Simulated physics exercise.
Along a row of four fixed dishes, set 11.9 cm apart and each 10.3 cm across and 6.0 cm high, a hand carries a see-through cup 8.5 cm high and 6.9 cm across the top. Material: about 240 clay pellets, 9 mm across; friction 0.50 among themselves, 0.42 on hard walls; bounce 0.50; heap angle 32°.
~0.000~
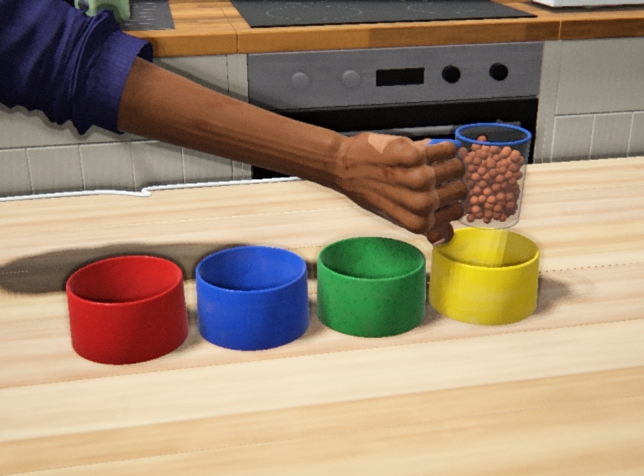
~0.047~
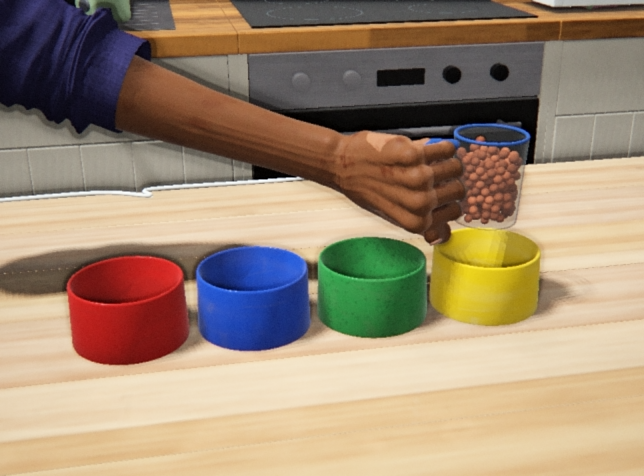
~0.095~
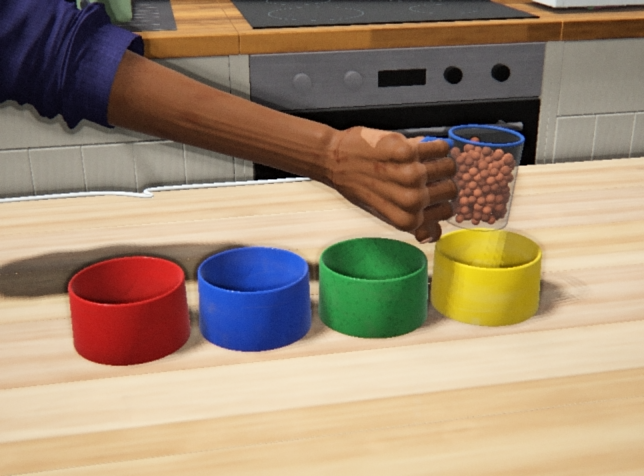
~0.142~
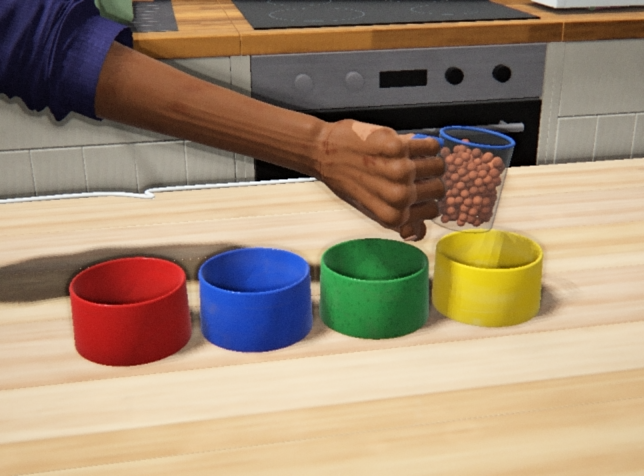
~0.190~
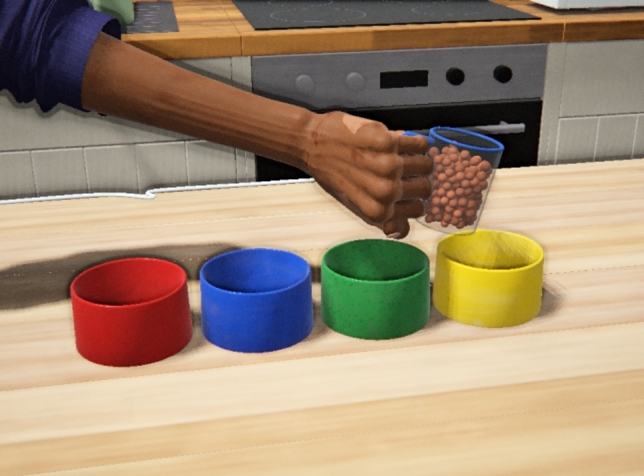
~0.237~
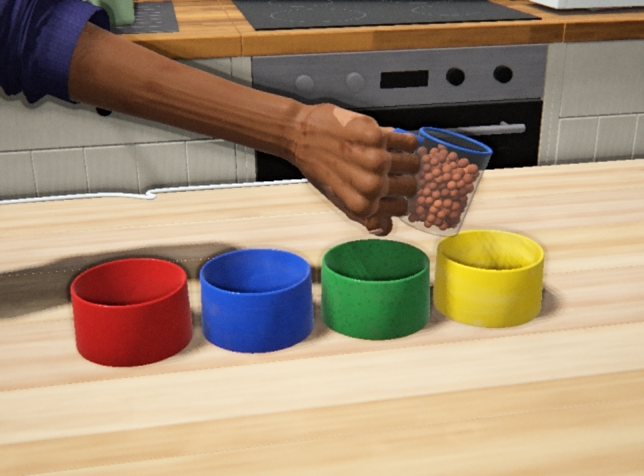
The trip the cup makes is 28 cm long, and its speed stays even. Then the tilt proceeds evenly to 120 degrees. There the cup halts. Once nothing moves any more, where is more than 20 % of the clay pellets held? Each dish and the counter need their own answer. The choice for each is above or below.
Red dish - below it, blue dish - above it, green dish - below it, yellow dish - below it, counter - below it.
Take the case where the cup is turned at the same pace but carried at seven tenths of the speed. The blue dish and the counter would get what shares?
Blue: 90; counter: 0.
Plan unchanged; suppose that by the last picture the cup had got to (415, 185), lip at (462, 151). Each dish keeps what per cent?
Then red 0, blue 100, green 0, and yellow 0.
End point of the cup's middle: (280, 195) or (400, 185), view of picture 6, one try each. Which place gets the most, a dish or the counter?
Largest portions, in order: Green and yellow.
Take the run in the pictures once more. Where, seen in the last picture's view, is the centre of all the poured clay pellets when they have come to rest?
My guess is close to (268, 306).
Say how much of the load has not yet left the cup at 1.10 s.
Roughly 100 per cent, I'd say.
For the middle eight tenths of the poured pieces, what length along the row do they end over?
That stretch comes to around 5 cm.
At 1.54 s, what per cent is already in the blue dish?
Close to 80 percent of the load.
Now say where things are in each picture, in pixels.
Cup at (490, 177), tilt 0 degrees, lip at (527, 132), moved 0.0 cm; middle of the pieces at (493, 185); yellow dish at (486, 248); green dish at (372, 258); blue dish at (252, 268); red dish at (125, 279), in the first picture.
Cup at (488, 177), tilt 1 degrees, lip at (525, 133), moved 0.3 cm; middle of the pieces at (491, 186), in the second picture.
Cup at (481, 178), tilt 4 degrees, lip at (520, 136), moved 1.1 cm; middle of the pieces at (483, 187), in the third picture.
Cup at (469, 180), tilt 8 degrees, lip at (510, 140), moved 2.5 cm; middle of the pieces at (470, 189), in the fourth picture.
Cup at (455, 182), tilt 12 degrees, lip at (500, 145), moved 3.9 cm; middle of the pieces at (456, 191), in the fifth picture.
Cup at (442, 183), tilt 17 degrees, lip at (488, 149), moved 5.4 cm; middle of the pieces at (442, 192); yellow dish at (490, 250); green dish at (376, 260); blue dish at (256, 271); red dish at (129, 282). Its pace works out near 95 degrees a second; the hand travels 30 cm a second, in the sixth picture.
Then, at 0.76 s, tilt 66 degrees; cup holds 100 %.
After 1.10 s, tilt 98 degrees; cup holds 100 %.
After 1.54 s, tilt 120 degrees; cup holds 20 %, blue 80 %.
At rest (2.3 s), red 0 %, blue 100 %, green 0 %, yellow 0 %, counter 0 %.
